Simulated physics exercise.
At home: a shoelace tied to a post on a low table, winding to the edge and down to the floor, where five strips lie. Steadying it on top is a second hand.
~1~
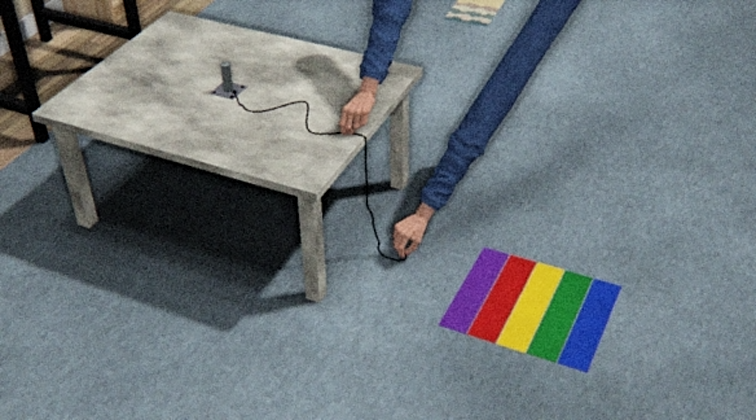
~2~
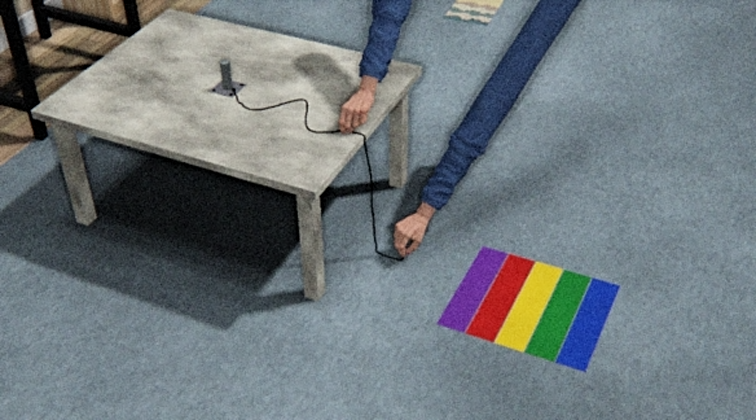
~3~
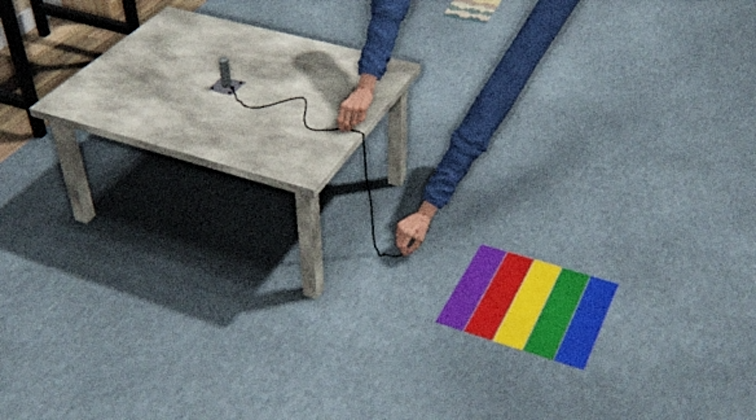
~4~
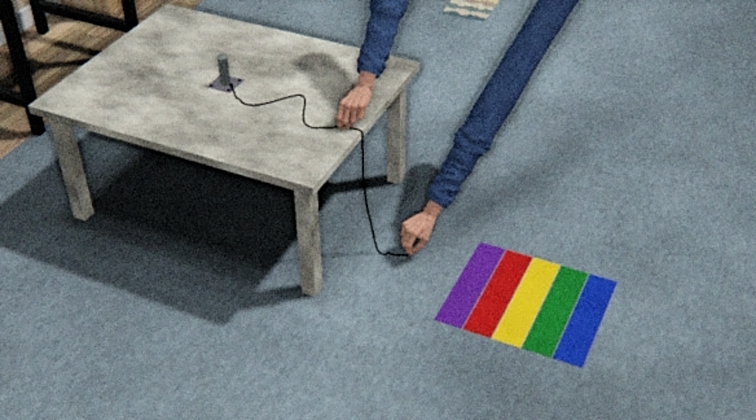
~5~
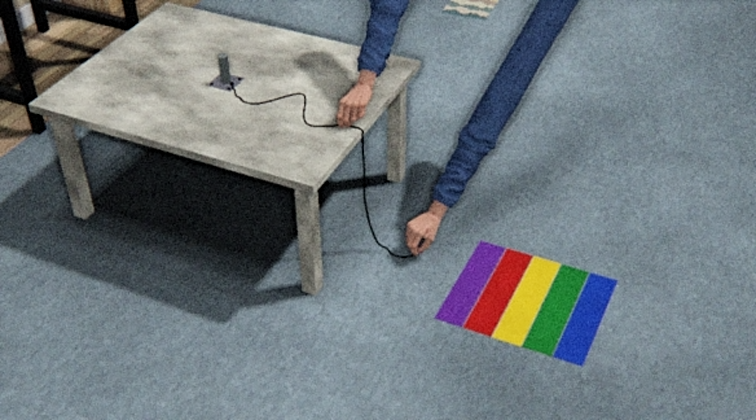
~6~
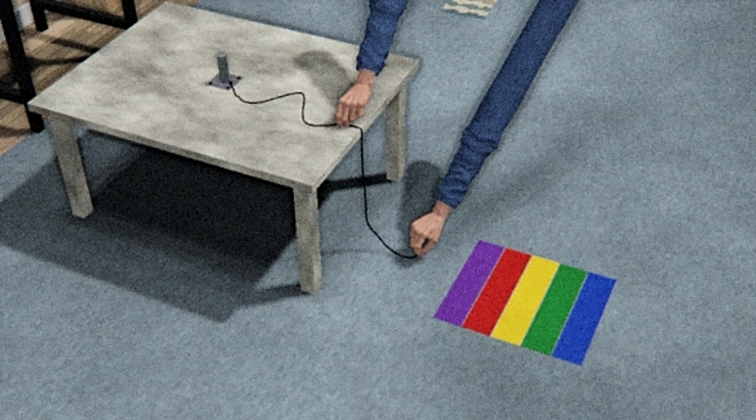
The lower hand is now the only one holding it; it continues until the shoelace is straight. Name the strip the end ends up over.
Green.
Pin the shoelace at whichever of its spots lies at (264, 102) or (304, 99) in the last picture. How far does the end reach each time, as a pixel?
(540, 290); (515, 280).
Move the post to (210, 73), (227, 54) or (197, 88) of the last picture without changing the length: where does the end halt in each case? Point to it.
First try about (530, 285), second about (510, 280), third about (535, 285).
Early on, end near (505, 278); over red.
Midway, end near (537, 288); over yellow.
At the end of the slack, end near (556, 293); over green. It gets as far as the green strip.
